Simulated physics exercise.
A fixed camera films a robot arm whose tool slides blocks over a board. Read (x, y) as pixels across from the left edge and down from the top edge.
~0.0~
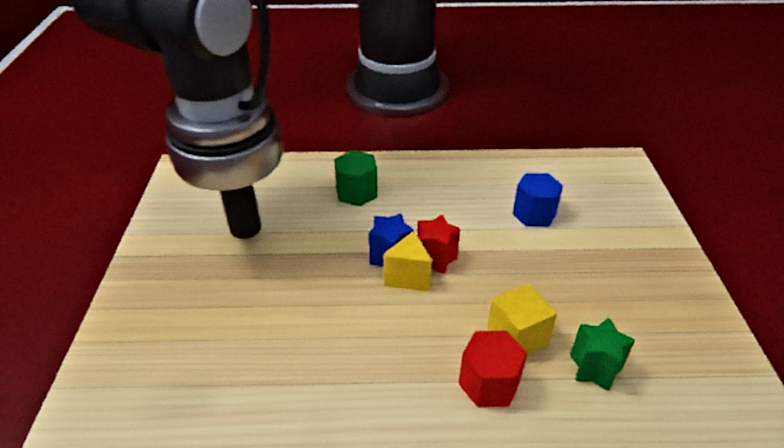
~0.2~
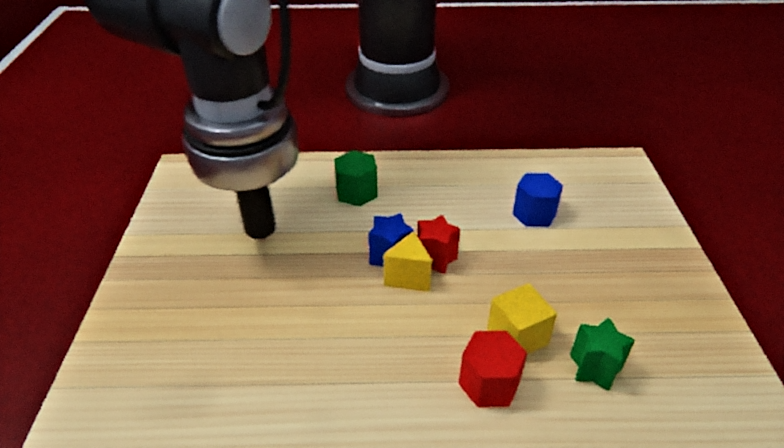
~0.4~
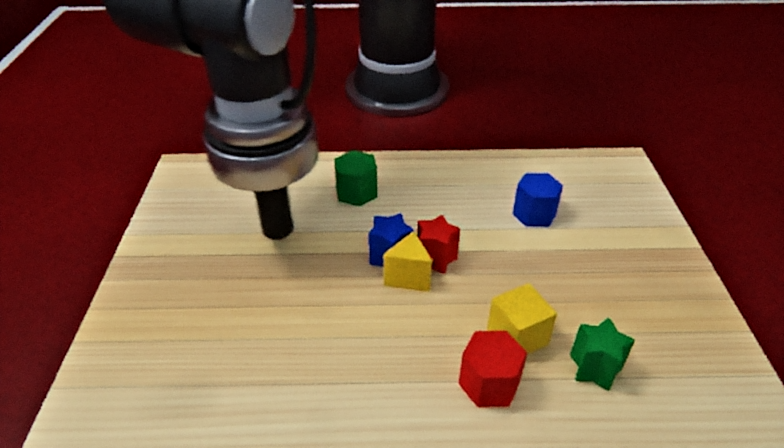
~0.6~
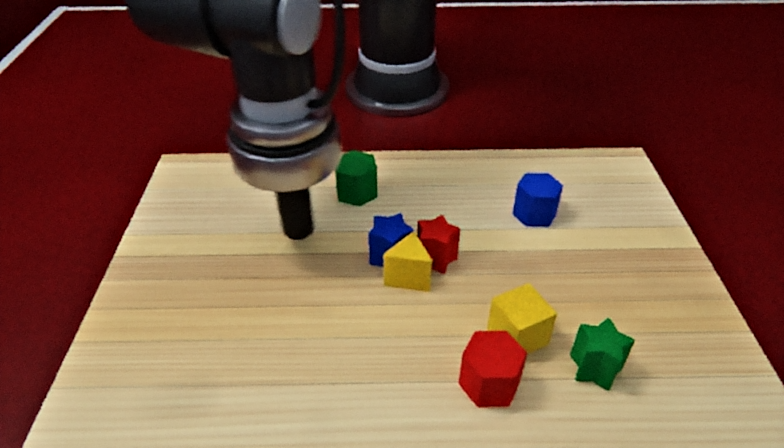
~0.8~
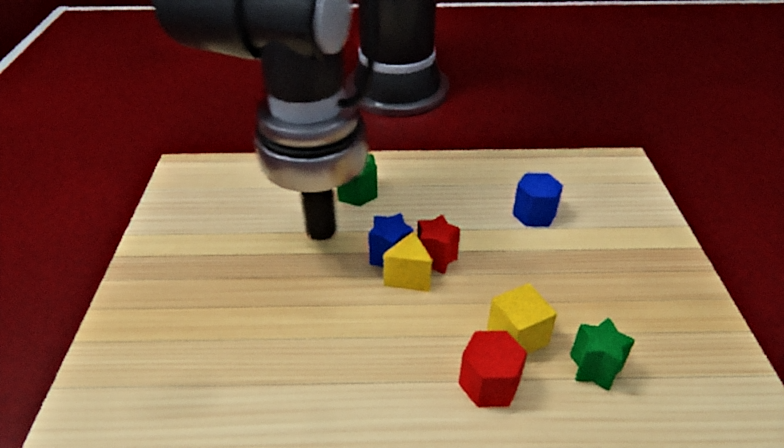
Robot arm with a black cylindrical tool moving steadily right above a wooden board, while the scattered coloured blocks stay still.
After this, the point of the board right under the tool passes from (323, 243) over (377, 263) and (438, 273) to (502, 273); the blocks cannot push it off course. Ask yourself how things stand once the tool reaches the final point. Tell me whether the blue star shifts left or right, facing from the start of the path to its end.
Left-hand side.
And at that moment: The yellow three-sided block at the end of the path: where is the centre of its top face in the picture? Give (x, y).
In the picture, it is at (462, 268).
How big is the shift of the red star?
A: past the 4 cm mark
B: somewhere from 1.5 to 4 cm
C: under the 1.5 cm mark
Option A.
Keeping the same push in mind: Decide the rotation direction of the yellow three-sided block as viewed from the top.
From overhead, clockwise.
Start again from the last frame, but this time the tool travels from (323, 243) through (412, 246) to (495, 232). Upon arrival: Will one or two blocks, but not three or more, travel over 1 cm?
Final answer: No.
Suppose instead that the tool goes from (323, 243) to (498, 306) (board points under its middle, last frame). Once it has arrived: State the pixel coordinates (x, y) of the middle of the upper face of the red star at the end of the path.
Answer: (491, 217).
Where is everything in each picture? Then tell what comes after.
Lower end of the tool at (246, 230), tops of blocks, blue star at (390, 226), yellow three-sided block at (409, 249), red star at (437, 228), blue hexagonal block at (541, 184), in the first picture.
Tool at (261, 230), blocks as before, in the second picture.
Tool at (278, 230), blocks as before, in the third picture.
Tool at (299, 231), blocks as before, in the fourth picture.
Tool at (322, 231), blue star at (390, 226), yellow three-sided block at (409, 249), red star at (437, 228), blue hexagonal block at (541, 184), in the fifth picture.
On the path given first. One third of the way, tool at (378, 251); blue star at (411, 230), turned 15° anticlockwise; yellow three-sided block at (429, 255), turned 20° clockwise; red star at (453, 227), turned 20° anticlockwise.
Two thirds of the way, tool at (439, 261); blue star at (471, 234), turned 35° anticlockwise; yellow three-sided block at (460, 266), turned 45° clockwise; red star at (500, 220), turned 45° anticlockwise.
At the end, tool at (504, 261); blue star at (534, 230), turned 40° anticlockwise; yellow three-sided block at (462, 268), turned 45° clockwise; red star at (539, 206), turned 105° anticlockwise; blue hexagonal block at (541, 182).
